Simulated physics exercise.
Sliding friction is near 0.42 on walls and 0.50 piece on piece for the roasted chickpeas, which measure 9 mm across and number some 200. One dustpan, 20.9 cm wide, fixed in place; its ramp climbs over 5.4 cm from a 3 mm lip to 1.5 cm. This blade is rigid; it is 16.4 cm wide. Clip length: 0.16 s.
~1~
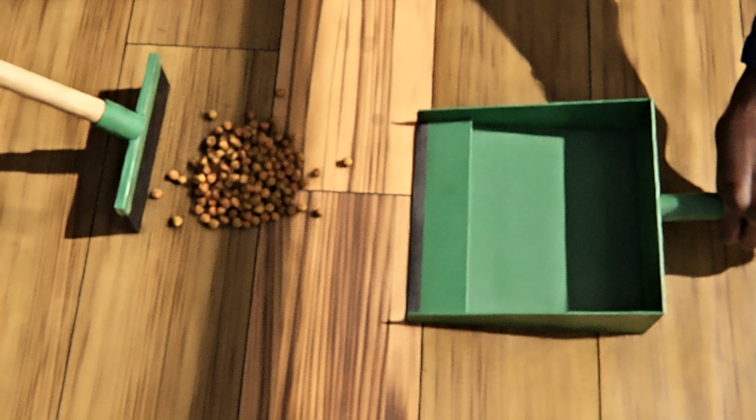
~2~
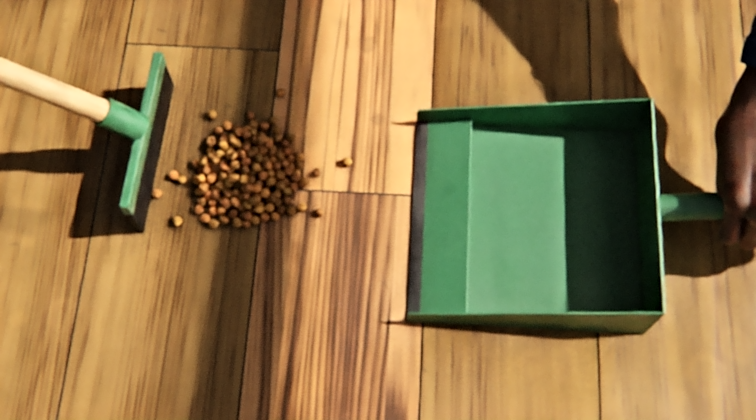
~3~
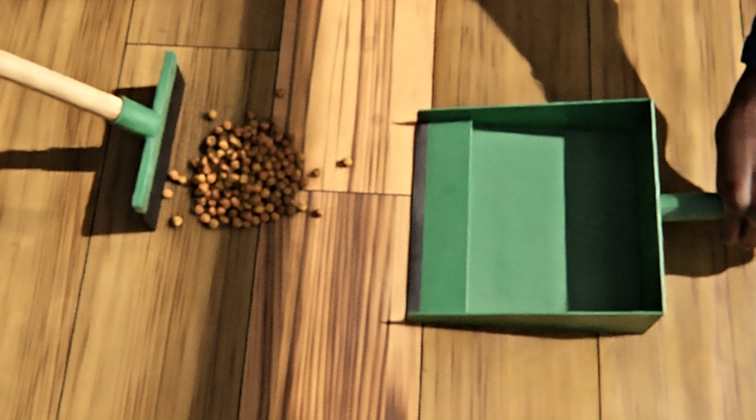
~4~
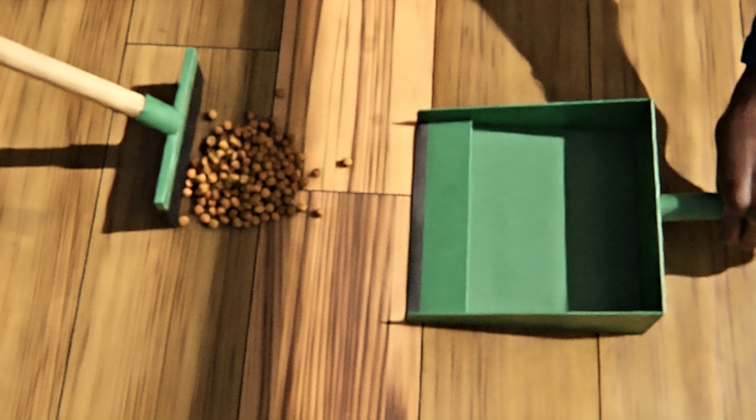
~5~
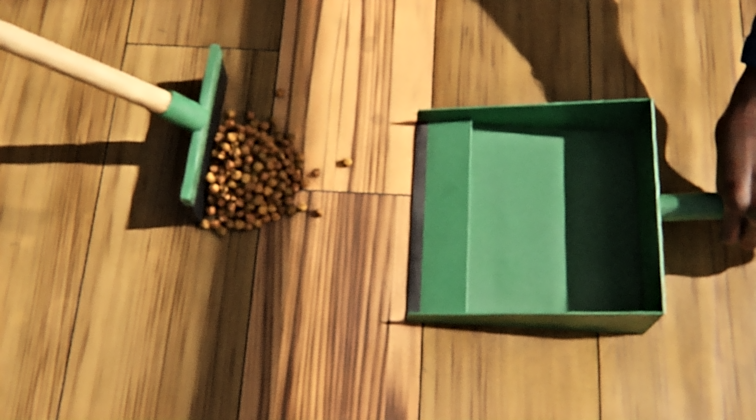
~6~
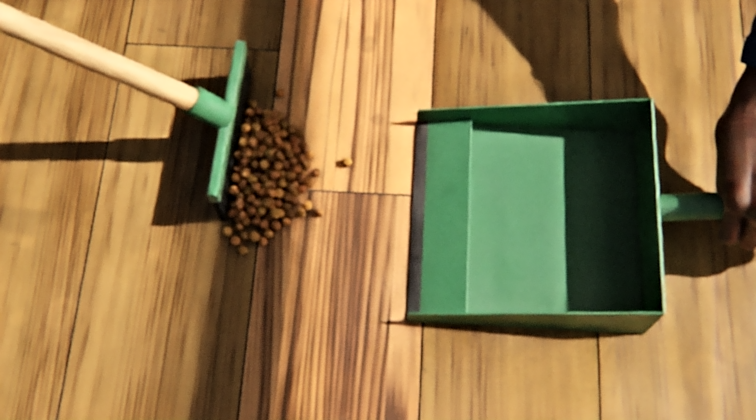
A green blade on a pale wooden handle slid right across the wooden floor, met a pile of small brown pieces and pushed them a short way, while a hand held a green dustpan still.
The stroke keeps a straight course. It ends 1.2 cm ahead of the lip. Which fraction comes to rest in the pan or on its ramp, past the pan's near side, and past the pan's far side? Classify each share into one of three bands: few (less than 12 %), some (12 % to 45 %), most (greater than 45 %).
Classification: Pan - some, near side - few, far side - some.
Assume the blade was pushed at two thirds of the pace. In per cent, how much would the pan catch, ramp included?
I'd put it at close to 35 per cent.
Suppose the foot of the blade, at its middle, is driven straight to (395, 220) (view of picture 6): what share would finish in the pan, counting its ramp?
Some 65 per cent.
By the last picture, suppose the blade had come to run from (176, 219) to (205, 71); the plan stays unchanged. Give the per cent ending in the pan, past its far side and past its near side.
Split: Pan = 55, far = 10, near = 0.
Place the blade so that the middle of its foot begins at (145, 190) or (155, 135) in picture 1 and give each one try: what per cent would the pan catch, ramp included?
First try about 45 per cent, second about 25 per cent.
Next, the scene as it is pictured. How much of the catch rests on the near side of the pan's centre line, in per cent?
Estimate: Close to 10 %.
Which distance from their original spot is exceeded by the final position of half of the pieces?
I'd put it near 20 cm.
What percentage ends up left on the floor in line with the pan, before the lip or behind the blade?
Some 40 per cent end up there.
Then, 0.13 s after the last picture, middle of the blade 9 cm from the lip; 0 % over the lip, far side 10 %, near side 0 %.
Then, 0.21 s after the last picture, middle of the blade 3 cm from the lip; 10 % over the lip, far side 20 %, near side 0 %.
Then, 0.43 s after the last picture, middle of the blade 2 cm from the lip; 40 % over the lip, far side 20 %, near side 0 %.
In the end, pan 40 %, near side 0 %, far side 20 %, in front of the lip or behind the blade 40 %.
